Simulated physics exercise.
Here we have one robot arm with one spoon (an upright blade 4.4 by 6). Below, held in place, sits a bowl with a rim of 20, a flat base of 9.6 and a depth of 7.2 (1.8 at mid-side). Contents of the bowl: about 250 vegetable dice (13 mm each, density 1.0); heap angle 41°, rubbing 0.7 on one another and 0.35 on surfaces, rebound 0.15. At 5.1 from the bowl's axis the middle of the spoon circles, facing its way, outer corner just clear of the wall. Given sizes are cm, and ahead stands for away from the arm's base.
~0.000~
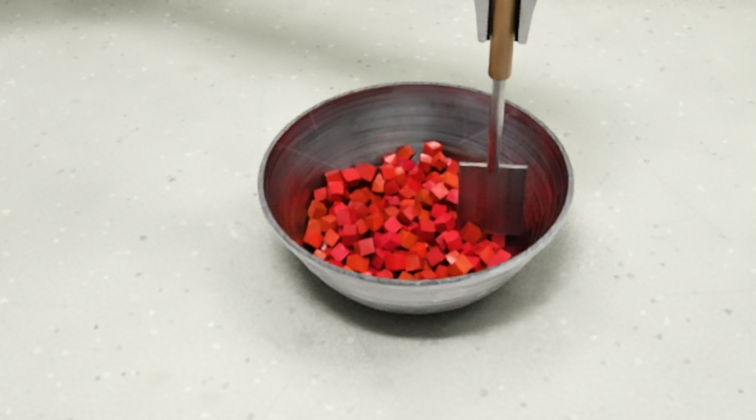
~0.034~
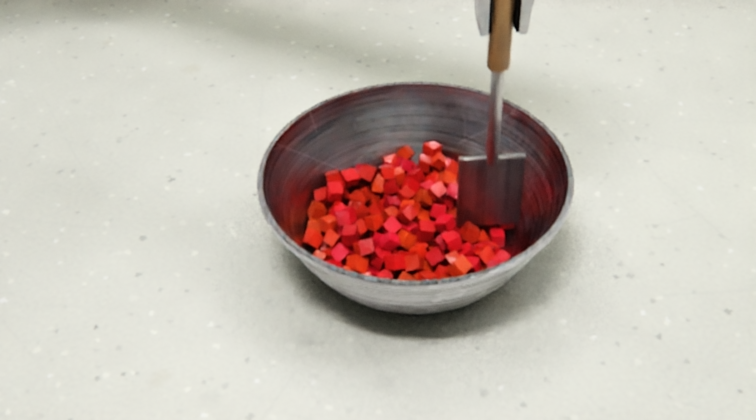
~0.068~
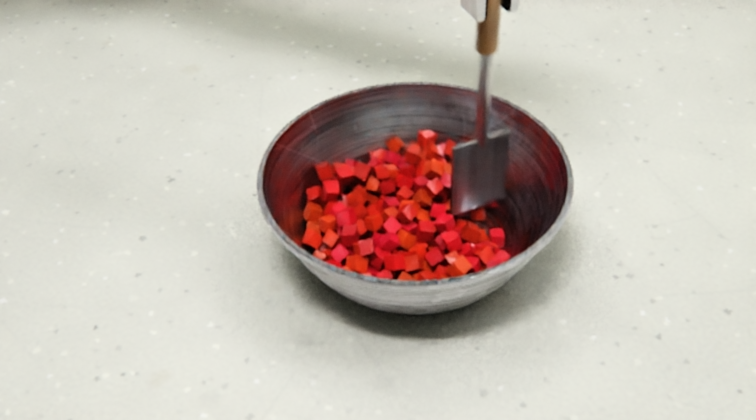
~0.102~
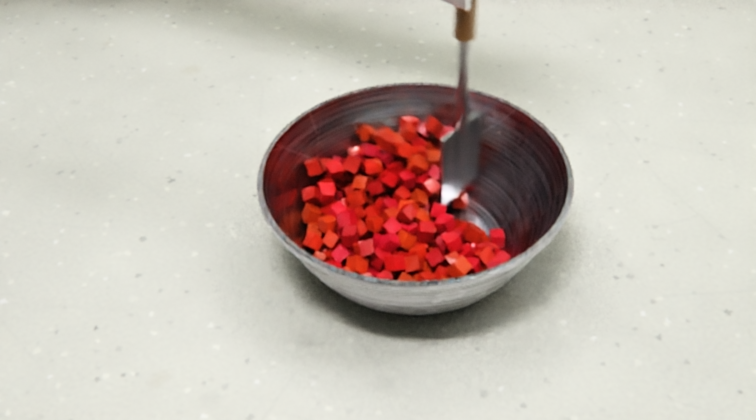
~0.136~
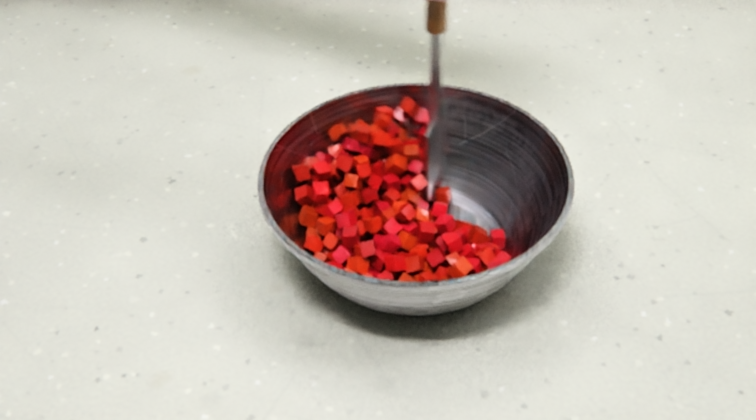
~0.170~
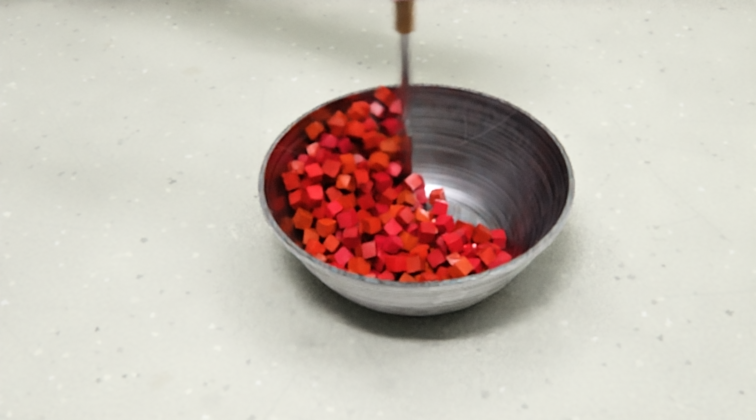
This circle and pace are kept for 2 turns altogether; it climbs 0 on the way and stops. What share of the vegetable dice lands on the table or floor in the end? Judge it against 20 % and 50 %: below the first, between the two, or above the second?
Between 20 and 50 %.
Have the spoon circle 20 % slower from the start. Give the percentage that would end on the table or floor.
Estimate: Near 25 in a hundred.
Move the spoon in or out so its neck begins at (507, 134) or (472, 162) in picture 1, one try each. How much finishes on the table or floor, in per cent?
Close to 30 and 15 in a hundred.
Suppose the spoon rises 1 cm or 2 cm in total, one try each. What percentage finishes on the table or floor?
It comes to about 35 per cent and about 25 per cent.
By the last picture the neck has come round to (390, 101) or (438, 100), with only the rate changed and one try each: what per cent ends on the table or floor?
About 40 and 20 %.
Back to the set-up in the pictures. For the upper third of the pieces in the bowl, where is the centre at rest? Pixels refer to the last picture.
The centre is near pixel (454, 160).
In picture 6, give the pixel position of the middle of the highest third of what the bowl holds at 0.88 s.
I'd say about (380, 262).
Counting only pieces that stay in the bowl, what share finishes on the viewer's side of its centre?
Near 25 per cent of what stays in the bowl.
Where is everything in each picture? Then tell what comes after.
In the first frame, the spoon neck at (495, 147), 0° round; upper third of the load around (406, 215), from x 315 to 505, top at y 150; 246 in the bowl.
In the second frame, the spoon neck at (493, 138), 10° round; upper third of the load around (405, 214), from x 315 to 505, top at y 150.
In the third frame, the spoon neck at (483, 121), 33° round; upper third of the load around (404, 197), from x 310 to 500, top at y 140.
In the fourth frame, the spoon neck at (462, 107), 56° round; upper third of the load around (393, 183), from x 310 to 500, top at y 125.
In the fifth frame, the spoon neck at (435, 100), 79° round; upper third of the load around (373, 173), from x 300 to 500, top at y 110.
In the sixth frame, the spoon neck at (405, 99), 103° round; upper third of the load around (355, 173), from x 290 to 500, top at y 95; 246 in the bowl.
After 0.52 s, 344° round, highest piece 9 above the table; 214 in the bowl, 23 on the table or floor, 9 in flight or on the tool.
After 0.88 s, 226° round, highest piece 9 above the table; 181 in the bowl, 57 on the table or floor, 8 in flight or on the tool.
After 1.25 s, 0° round, highest piece 7 above the table; 147 in the bowl, 99 on the table or floor.
After 1.95 s, 0° round, highest piece 7 above the table; 147 in the bowl, 99 on the table or floor.
In the end, 147 in the bowl, 99 on the table or floor. That is 40 % on the table or floor.
